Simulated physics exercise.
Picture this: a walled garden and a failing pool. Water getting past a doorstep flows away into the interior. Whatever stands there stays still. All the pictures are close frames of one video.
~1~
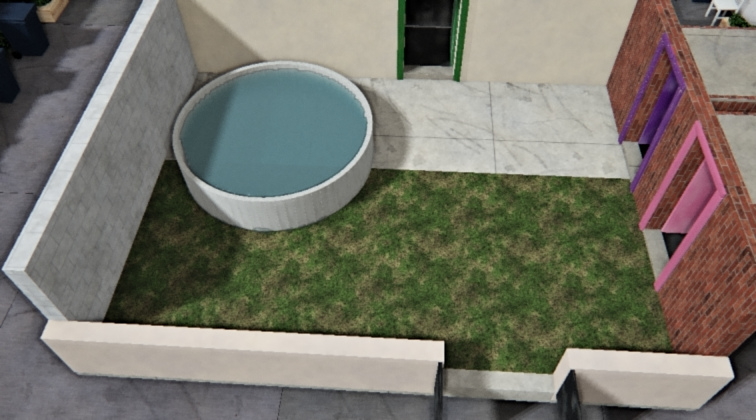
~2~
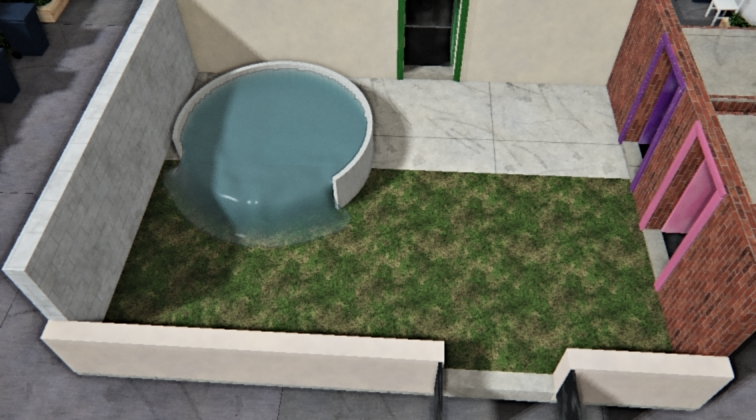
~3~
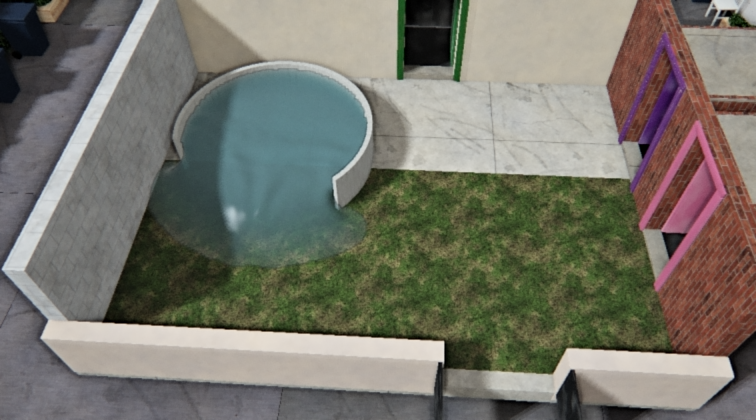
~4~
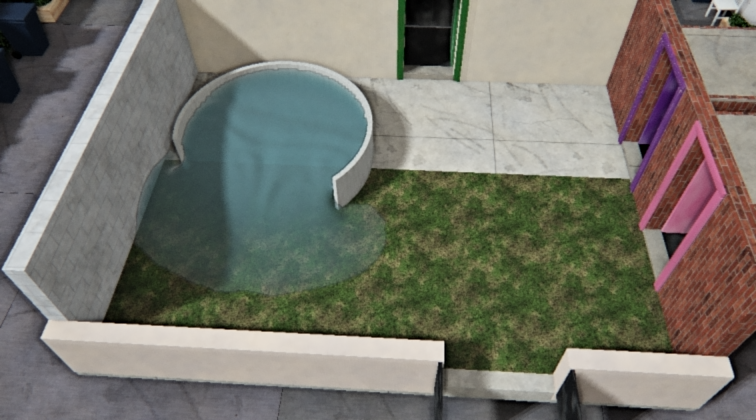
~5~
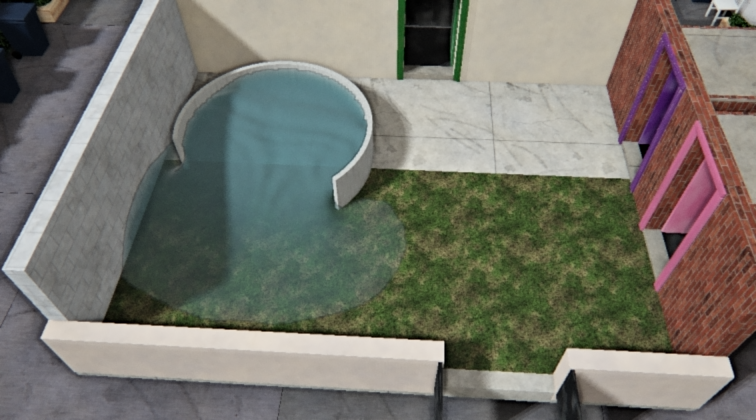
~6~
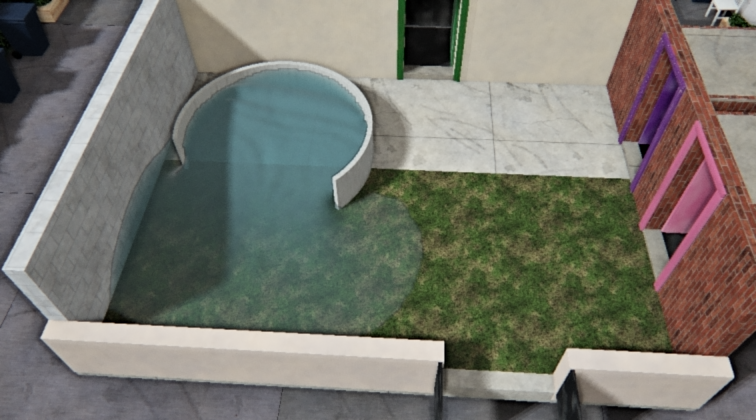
The front of a round pool in a walled garden opened up, and water poured out through the wide gap, spreading across the grass toward the low front wall and covering the lawn's left side.
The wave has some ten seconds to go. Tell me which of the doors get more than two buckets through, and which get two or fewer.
Result: Green door: Does not overshoot; purple door: Does not overshoot; pink door: Overshoots.
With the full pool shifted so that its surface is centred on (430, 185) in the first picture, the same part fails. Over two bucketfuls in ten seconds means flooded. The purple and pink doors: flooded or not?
Door by door: The purple one stays within the limit, the pink one stays within the limit.
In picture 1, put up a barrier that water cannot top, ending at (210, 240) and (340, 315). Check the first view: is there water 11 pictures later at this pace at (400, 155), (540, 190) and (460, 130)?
Reading the points as listed, I get left untouched, then left untouched, then left untouched.
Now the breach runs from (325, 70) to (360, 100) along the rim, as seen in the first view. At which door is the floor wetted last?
Last comes the pink-painted one.
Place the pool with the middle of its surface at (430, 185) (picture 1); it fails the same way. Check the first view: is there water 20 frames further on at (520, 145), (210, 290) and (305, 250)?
I'd call them still dry, watered and watered, in the order asked.
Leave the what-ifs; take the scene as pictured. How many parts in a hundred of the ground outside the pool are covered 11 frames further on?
Around 40 percent of it.
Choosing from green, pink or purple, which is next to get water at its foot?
It would be the one in pink.
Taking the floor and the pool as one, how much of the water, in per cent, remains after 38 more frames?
My figure is close to 96 percent.
A moment on, water covers 35 % of the floor; the green door not reached, the purple door not reached, the pink door not reached.
Next, water covers 40 % of the floor; the green door not reached, the purple door not reached, the pink door not reached.
Then, water covers 50 % of the floor; the green door not reached, the purple door not reached, the pink door not reached.
Later, water covers 95 % of the floor; the green door wet at the sill, nothing in, the purple door wet at the sill, nothing in, the pink door over two buckets in.
In the end, water covers 100 % of the floor; the green door wet at the sill, nothing in, the purple door under two buckets in, the pink door far over two buckets in.
